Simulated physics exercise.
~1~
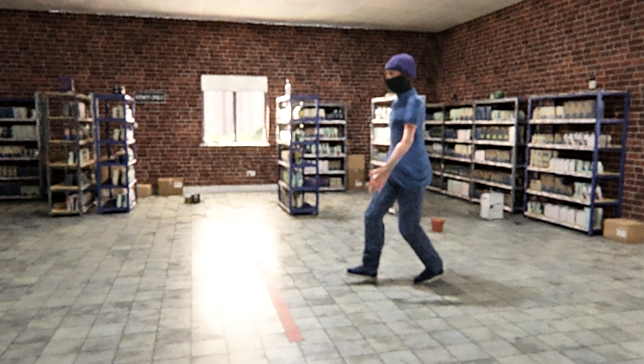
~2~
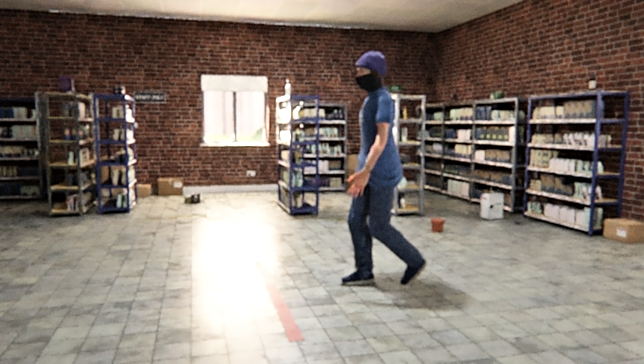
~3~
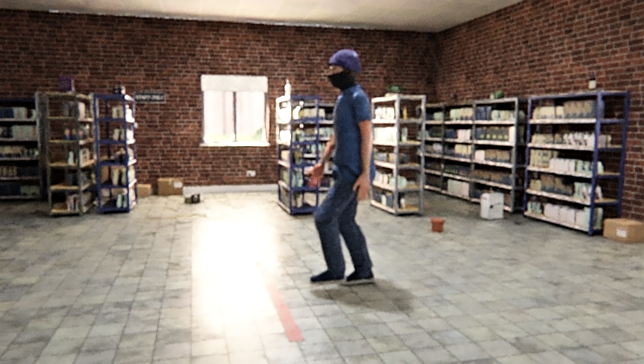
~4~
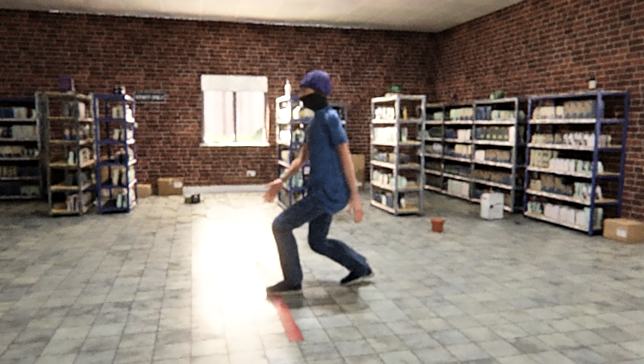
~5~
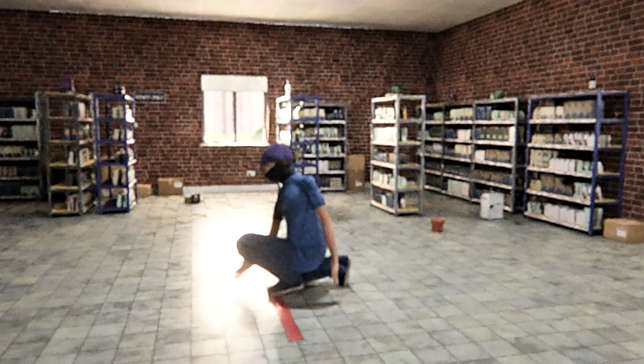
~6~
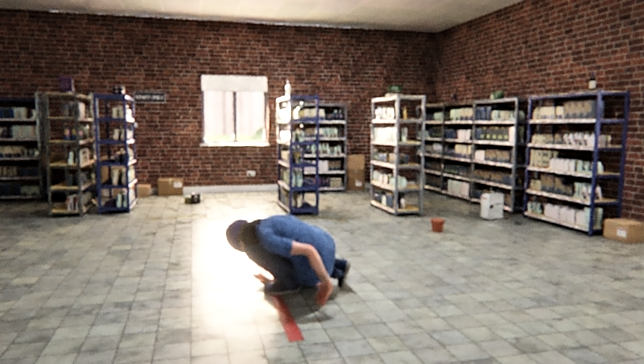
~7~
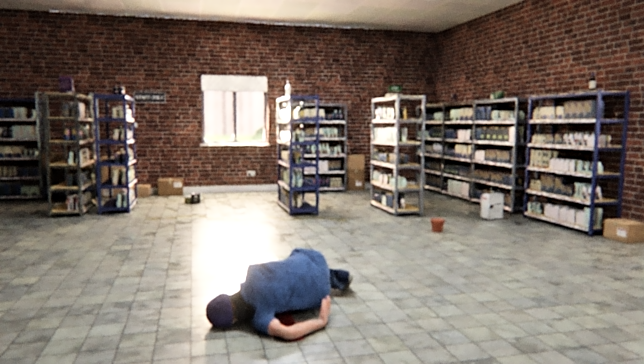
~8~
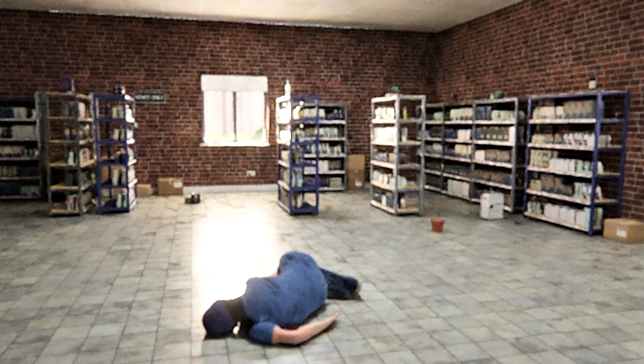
Masked person in purple cap walking left across a library floor, crouching, then collapsing forward to lie motionless over red tape.
